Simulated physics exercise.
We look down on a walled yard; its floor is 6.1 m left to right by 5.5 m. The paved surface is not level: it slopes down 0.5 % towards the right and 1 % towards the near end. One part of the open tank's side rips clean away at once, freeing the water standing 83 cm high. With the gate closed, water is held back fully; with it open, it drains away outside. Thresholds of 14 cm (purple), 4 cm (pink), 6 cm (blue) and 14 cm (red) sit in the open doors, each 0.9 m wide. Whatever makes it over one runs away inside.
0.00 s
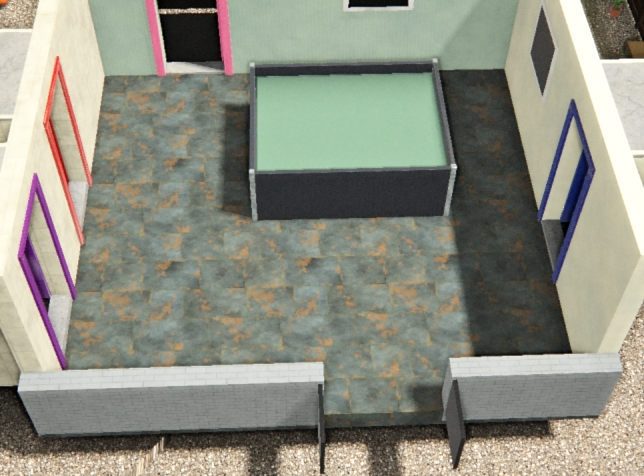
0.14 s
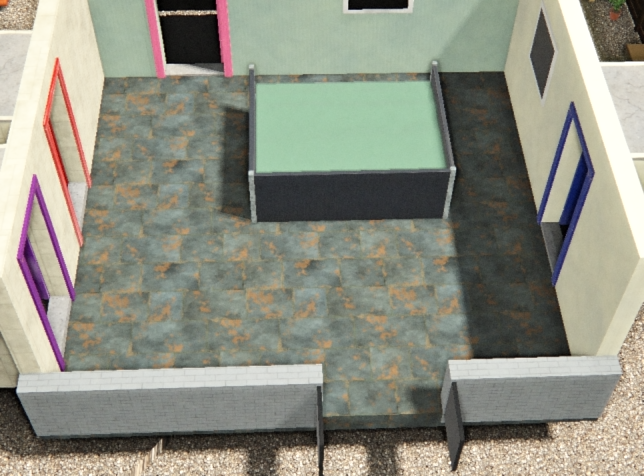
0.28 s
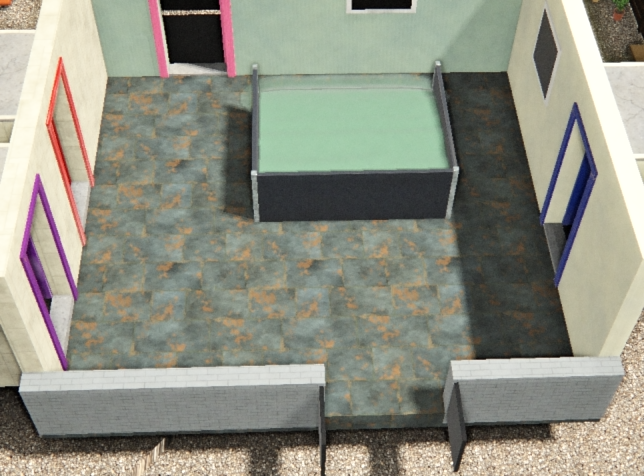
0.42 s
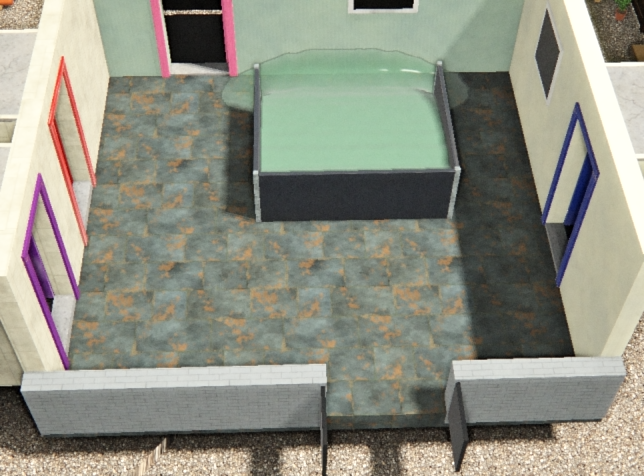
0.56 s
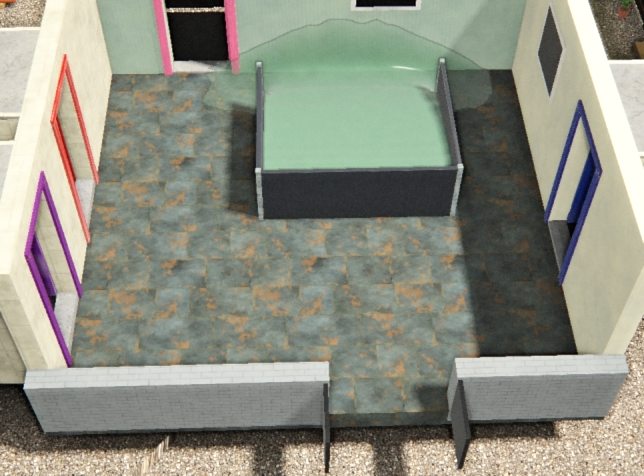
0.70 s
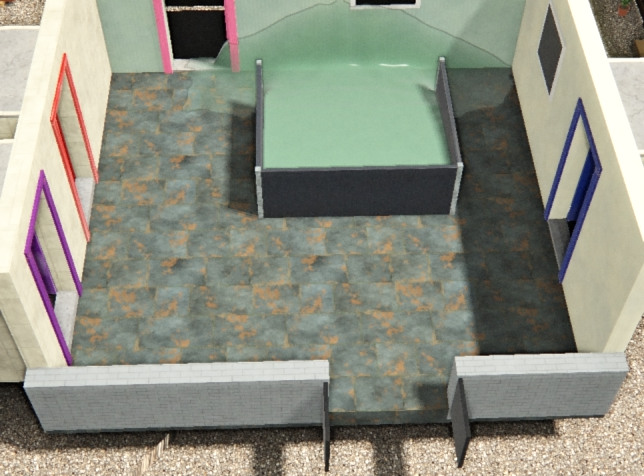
A walled yard with a mottled grey-green and rust tiled floor is seen from high above its near side, the view shifting very slightly. A dark-sided open tank of pale green water stands towards the back, with red and purple doorways left, blue right and pink behind. The tank's far side opens, and water pours out backwards, spreads sideways and washes up against the green back wall.
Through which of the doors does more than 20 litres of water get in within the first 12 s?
At the purple door the total will be lower than the limit. At the pink door the total will be higher than the limit. At the blue door the total will be higher than the limit. At the red door the total will be lower than the limit.
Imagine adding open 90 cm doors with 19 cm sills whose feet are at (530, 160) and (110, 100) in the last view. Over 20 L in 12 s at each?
Well, the first is shy of the mark and the second is beyond the mark.
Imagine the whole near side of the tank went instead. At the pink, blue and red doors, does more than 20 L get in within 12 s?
The pink door comes out more than that, the blue door more than that and the red door less than that.
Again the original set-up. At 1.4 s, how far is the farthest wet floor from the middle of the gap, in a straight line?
Distance: Approx. 3.6 m.
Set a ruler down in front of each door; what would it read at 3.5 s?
In centimetres, the purple door has 5, the pink door 9, the blue door 6 and the red door 11.
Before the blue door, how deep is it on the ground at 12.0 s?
The depth comes to around 12.5 centimetres.
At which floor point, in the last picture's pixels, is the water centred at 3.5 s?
About (337, 169).
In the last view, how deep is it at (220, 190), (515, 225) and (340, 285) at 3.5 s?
1, 7, 0 cm.
After 1.4 s water covers 25 % of the floor and is deepest (63 cm) near (504, 73); purple door not reached, pink door 17 cm at the sill, 23 L in, blue door not reached, red door not reached.
After 2.2 s water covers 40 % of the floor and is deepest (51 cm) near (504, 73); purple door not reached, pink door 14 cm at the sill, 70 L in, blue door 6 cm at the sill, 0 L in, red door 12 cm at the sill, 0 L in.
After 3.5 s water covers 75 % of the floor and is deepest (34 cm) near (529, 388); purple door 5 cm at the sill, 0 L in, pink door 9 cm at the sill, 108 L in, blue door 6 cm at the sill, 0 L in, red door 11 cm at the sill, 0 L in.
After 7.0 s water covers 95 % of the floor and is deepest (20 cm) near (468, 390); purple door 8 cm at the sill, 0 L in, pink door 6 cm at the sill, 148 L in, blue door 4 cm at the sill, 1 L in, red door 6 cm at the sill, 0 L in.
After 12.0 s water covers 100 % of the floor and is deepest (15 cm) near (559, 388); purple door 10 cm at the sill, 0 L in, pink door 4 cm at the sill, 159 L in, blue door 13 cm at the sill, 83 L in, red door 7 cm at the sill, 0 L in.
